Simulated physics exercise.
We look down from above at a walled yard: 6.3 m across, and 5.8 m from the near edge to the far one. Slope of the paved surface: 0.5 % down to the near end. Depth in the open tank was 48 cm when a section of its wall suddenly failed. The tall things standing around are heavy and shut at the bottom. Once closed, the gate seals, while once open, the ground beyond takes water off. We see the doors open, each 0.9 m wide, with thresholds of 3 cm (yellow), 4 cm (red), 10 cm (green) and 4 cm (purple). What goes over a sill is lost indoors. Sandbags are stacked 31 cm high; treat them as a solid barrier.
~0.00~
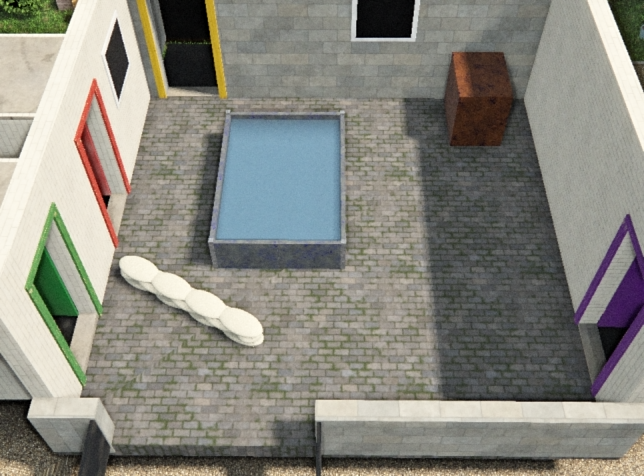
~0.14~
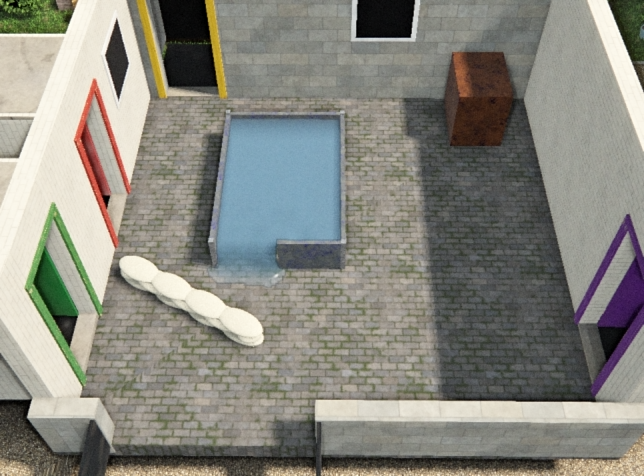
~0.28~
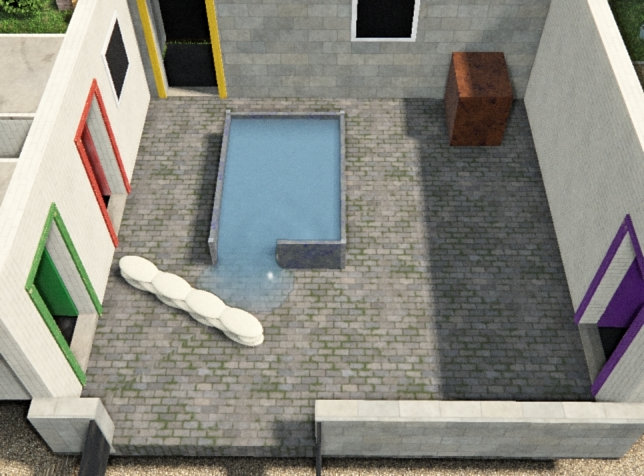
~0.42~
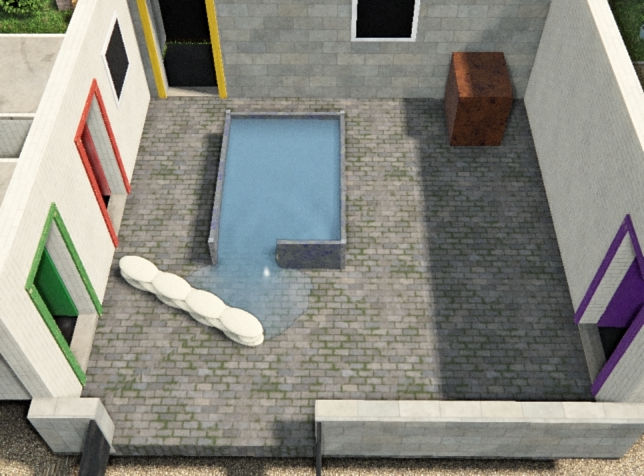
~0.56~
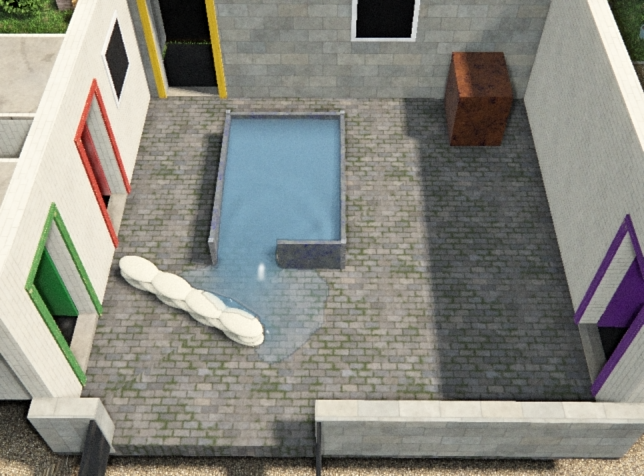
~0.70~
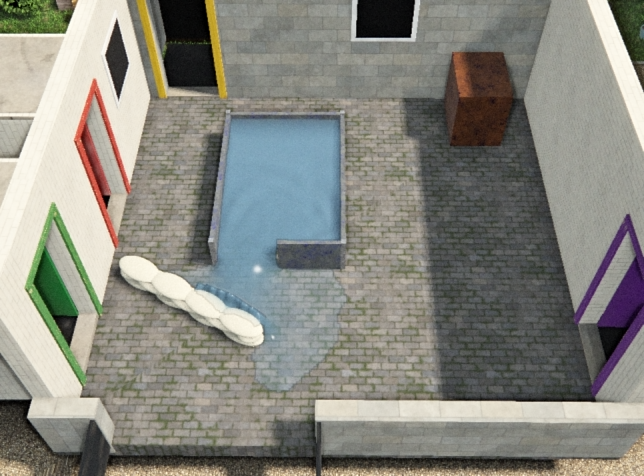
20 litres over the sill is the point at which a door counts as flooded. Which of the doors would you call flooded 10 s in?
I would call the yellow door flooded; I would call the red door flooded; I would call the green door not flooded; I would call the purple door flooded.
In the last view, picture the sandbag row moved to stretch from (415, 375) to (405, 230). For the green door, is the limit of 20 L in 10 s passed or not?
Green: Within it.
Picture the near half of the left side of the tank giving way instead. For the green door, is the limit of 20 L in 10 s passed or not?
Then: Green short of it.
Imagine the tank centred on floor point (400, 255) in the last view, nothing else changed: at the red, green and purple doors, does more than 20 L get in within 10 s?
Red: Within limit; green: Within limit; purple: Too much.
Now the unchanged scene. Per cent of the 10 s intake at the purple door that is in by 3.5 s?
5 percent or so by then.
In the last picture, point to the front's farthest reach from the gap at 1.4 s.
Roughly at pixel (361, 427).
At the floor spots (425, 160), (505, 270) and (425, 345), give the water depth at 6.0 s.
Spot by spot: Some 0, 5, then 2 cm.
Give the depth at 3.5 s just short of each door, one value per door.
Depths: Yellow door 5 cm, red door 10 cm, green door 2 cm, purple door 15 cm.
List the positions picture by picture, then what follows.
The open tank at (282, 177) is whole and still, 48 cm deep, in the first picture.
Water pours out at (248, 259) and has run 0.5 m, to (214, 273); typically 5 cm deep outside, 48 cm at the open tank's back, in the second picture.
The front is at (264, 306), 0.7 m from the gap at (248, 259); 0.6 m2 of floor is under water; 48 cm left at the back of the open tank, in the third picture.
Water pours out at (248, 259) and has run 1.1 m, to (272, 330); typically 8 cm deep outside, 48 cm at the open tank's back, in the fourth picture.
The front is at (275, 355), 1.5 m from the gap at (248, 259); 1.4 m2 of floor is under water; 48 cm left at the back of the open tank, in the fifth picture.
Water pours out at (248, 258) and has run 1.8 m, to (283, 380); typically 5 cm deep outside, 48 cm at the open tank's back, in the sixth picture.
After 1.4 s water covers 15 % of the floor and is deepest (41 cm) near (223, 310); yellow door not reached, red door not reached, green door not reached, purple door not reached.
After 2.2 s water covers 35 % of the floor and is deepest (38 cm) near (223, 310); yellow door not reached, red door 8 cm at the sill, 6 L in, green door not reached, purple door not reached.
After 3.5 s water covers 50 % of the floor and is deepest (26 cm) near (223, 310); yellow door 5 cm at the sill, 1 L in, red door 10 cm at the sill, 39 L in, green door 2 cm at the sill, 0 L in, purple door 15 cm at the sill, 13 L in.
After 6.0 s water covers 60 % of the floor and is deepest (20 cm) near (223, 310); yellow door 7 cm at the sill, 39 L in, red door 8 cm at the sill, 77 L in, green door 1 cm at the sill, 0 L in, purple door 11 cm at the sill, 115 L in.
After 10.0 s water covers 80 % of the floor and is deepest (12 cm) near (223, 310); yellow door 5 cm at the sill, 70 L in, red door 5 cm at the sill, 96 L in, green door 1 cm at the sill, 0 L in, purple door 7 cm at the sill, 187 L in.
